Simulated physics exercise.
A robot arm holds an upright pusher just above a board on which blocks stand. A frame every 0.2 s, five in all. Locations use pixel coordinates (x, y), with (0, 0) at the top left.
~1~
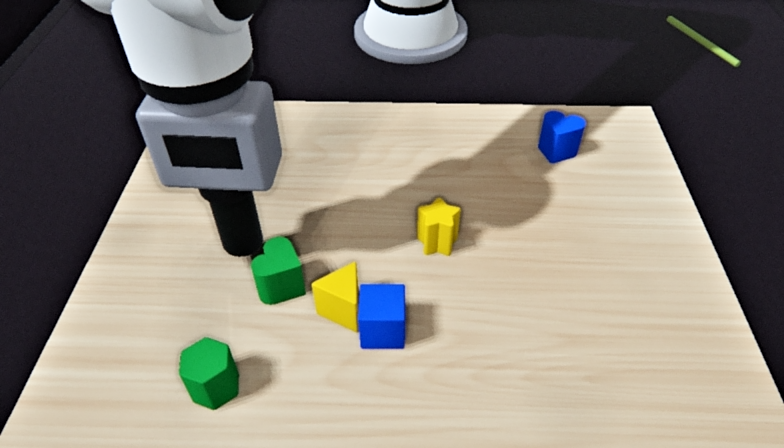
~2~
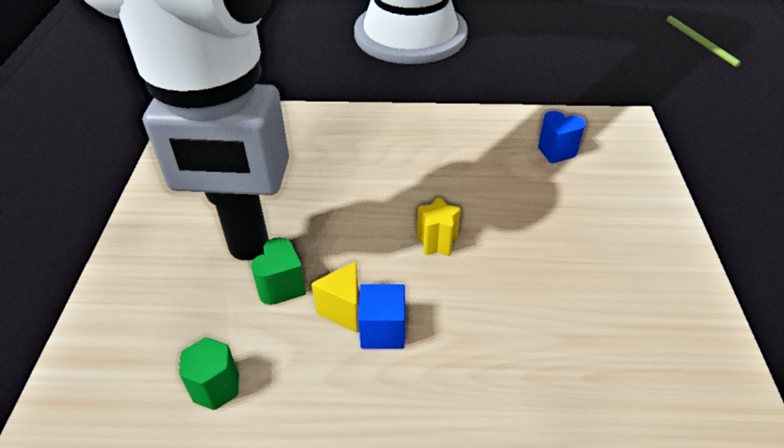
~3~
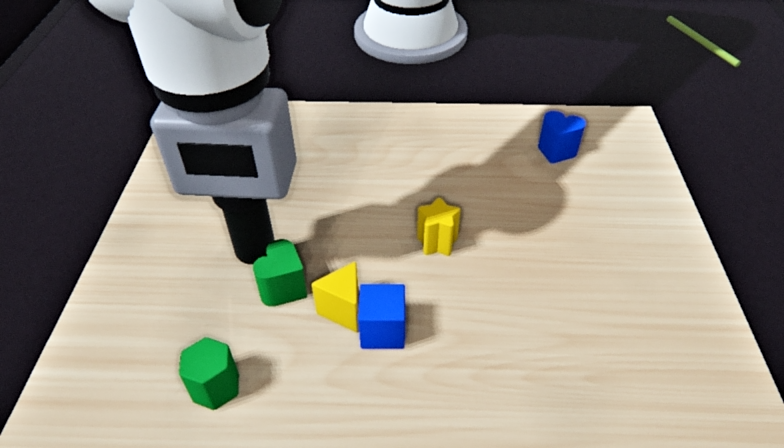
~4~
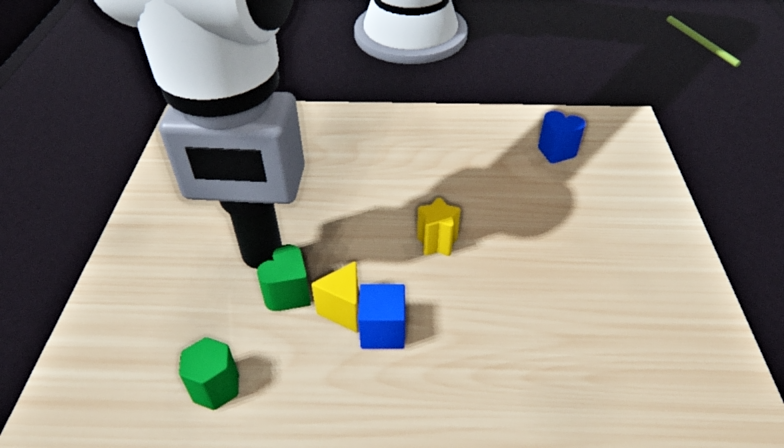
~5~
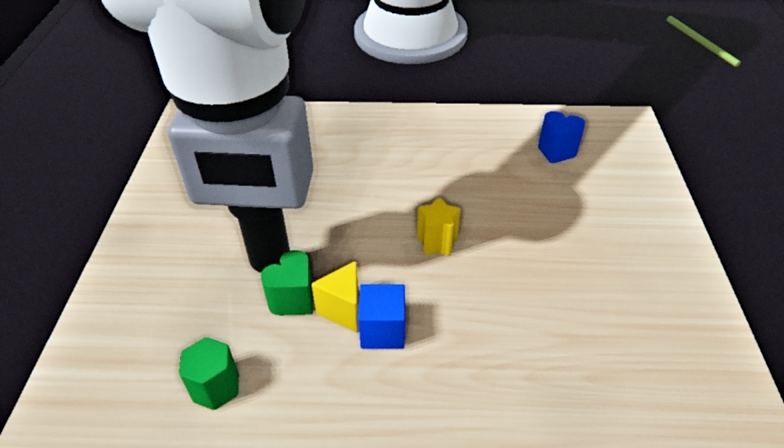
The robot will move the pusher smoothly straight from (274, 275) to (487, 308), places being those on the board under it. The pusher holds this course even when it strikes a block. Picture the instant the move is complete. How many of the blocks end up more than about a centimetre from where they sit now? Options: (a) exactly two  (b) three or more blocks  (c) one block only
The answer is a.
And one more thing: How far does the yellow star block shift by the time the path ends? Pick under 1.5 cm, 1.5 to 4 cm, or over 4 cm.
The displacement of the yellow star block is below 1.5 cm.
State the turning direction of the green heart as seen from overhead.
From overhead, the rotation is clockwise.
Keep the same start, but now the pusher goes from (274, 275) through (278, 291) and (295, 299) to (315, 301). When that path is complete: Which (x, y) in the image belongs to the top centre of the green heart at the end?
Top centre: (314, 303).
The first path, step by step. One third of the way, pusher (343, 270); green heart (305, 282), turned 70° clockwise; yellow triangular block (343, 296), turned 20° anticlockwise; blue square (389, 303).
Two thirds of the way, pusher (415, 281); green heart (305, 282), turned 70° clockwise; yellow triangular block (347, 297); blue square (389, 303).
At the end, pusher (490, 293); green heart (305, 282), turned 70° clockwise; yellow triangular block (347, 297); blue square (389, 303); yellow star block unmoved.
